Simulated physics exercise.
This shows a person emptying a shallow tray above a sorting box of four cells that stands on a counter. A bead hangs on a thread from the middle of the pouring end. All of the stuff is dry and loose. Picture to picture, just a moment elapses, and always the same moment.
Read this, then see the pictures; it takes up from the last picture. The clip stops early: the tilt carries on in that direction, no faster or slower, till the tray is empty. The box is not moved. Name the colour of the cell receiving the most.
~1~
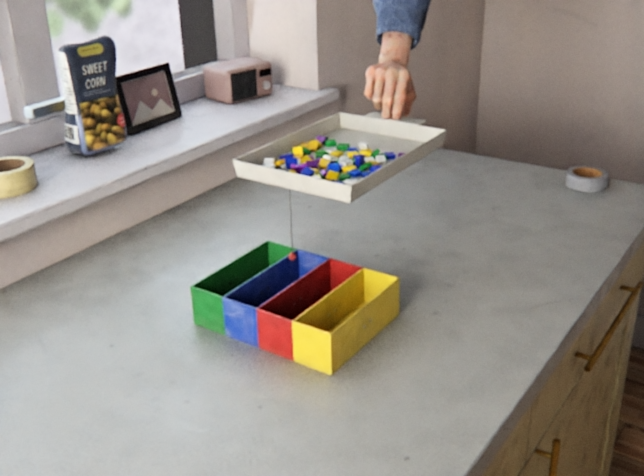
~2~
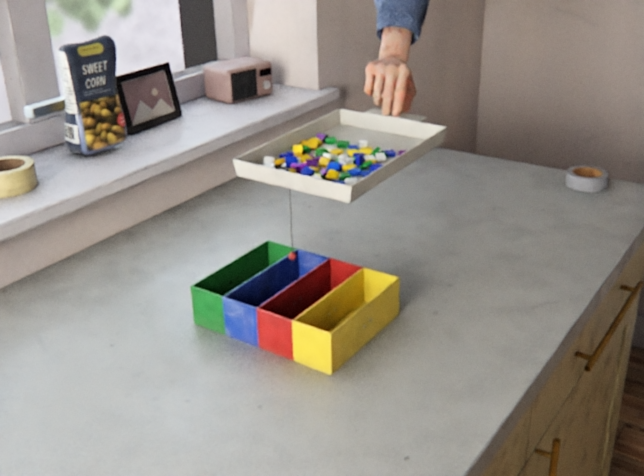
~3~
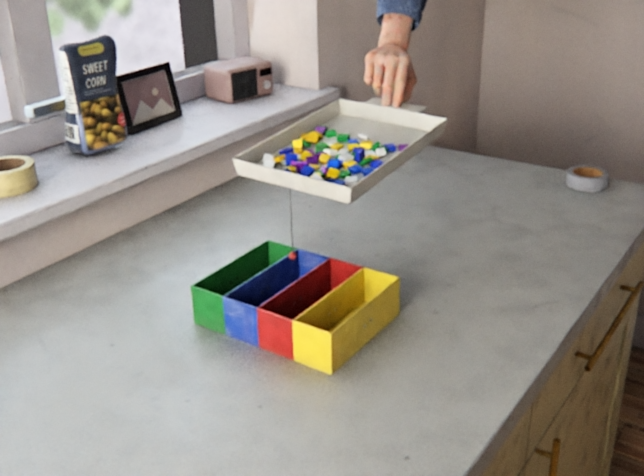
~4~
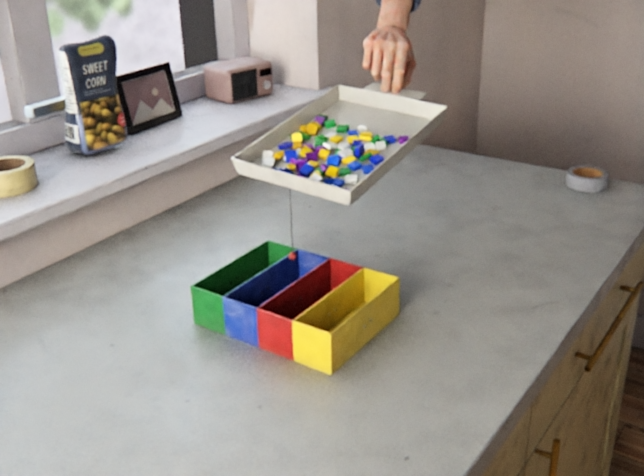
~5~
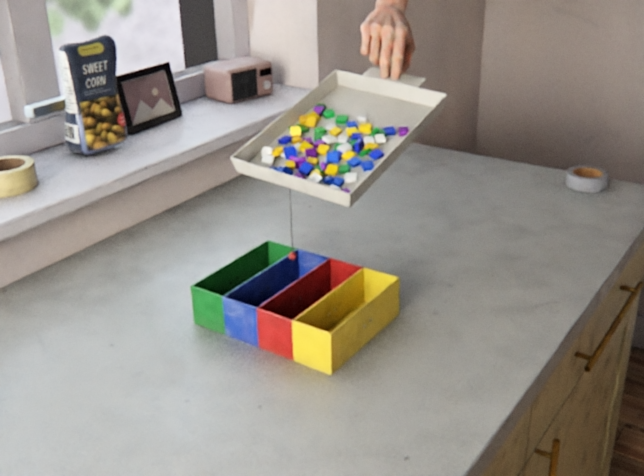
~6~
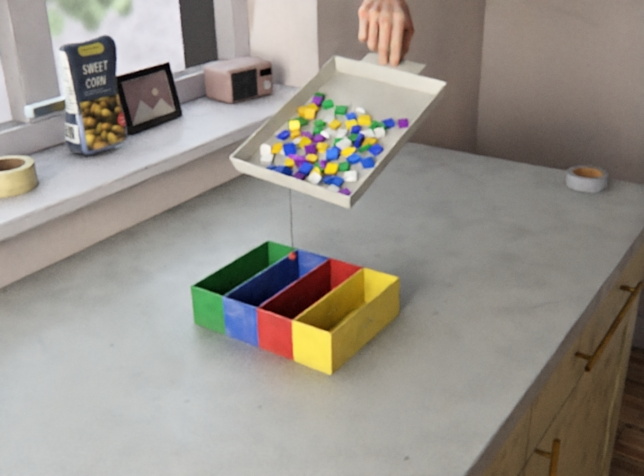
That is the red one.
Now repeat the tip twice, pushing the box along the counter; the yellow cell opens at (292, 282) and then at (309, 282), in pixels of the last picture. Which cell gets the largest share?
First: Yellow. Second: The yellow one.
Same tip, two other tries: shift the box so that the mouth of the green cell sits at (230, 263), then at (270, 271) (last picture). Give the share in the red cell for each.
Roughly 30 % and 40 %.
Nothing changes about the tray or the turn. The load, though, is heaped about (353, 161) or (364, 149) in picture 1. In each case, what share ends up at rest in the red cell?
The first gives 50 %, the second 40 %.
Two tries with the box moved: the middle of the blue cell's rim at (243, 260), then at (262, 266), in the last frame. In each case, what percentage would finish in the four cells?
It would be roughly 60 per cent in the first placement and roughly 90 per cent in the second.
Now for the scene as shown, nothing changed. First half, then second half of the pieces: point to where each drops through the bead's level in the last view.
I'd place the first part at (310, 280) and the rest at (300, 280).
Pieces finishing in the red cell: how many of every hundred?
I'd put that share at some 50 per cent.
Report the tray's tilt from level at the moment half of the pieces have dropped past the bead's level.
That would be about 115 degrees from level.
Soon, tray tipped steeply; all on the tray.
A while on, tray tipped past a quarter turn; most on the tray; a small part in the red cell; a small part in the yellow cell; a small part falling or outside the box.
Towards the end, tray tipped past a quarter turn; about half in the red cell; about a quarter in the yellow cell; about a quarter in the blue cell; a stray few in the green cell.
Finally, tray tipped past a quarter turn; about half in the red cell; about a quarter in the yellow cell; about a quarter in the blue cell; a stray few in the green cell.
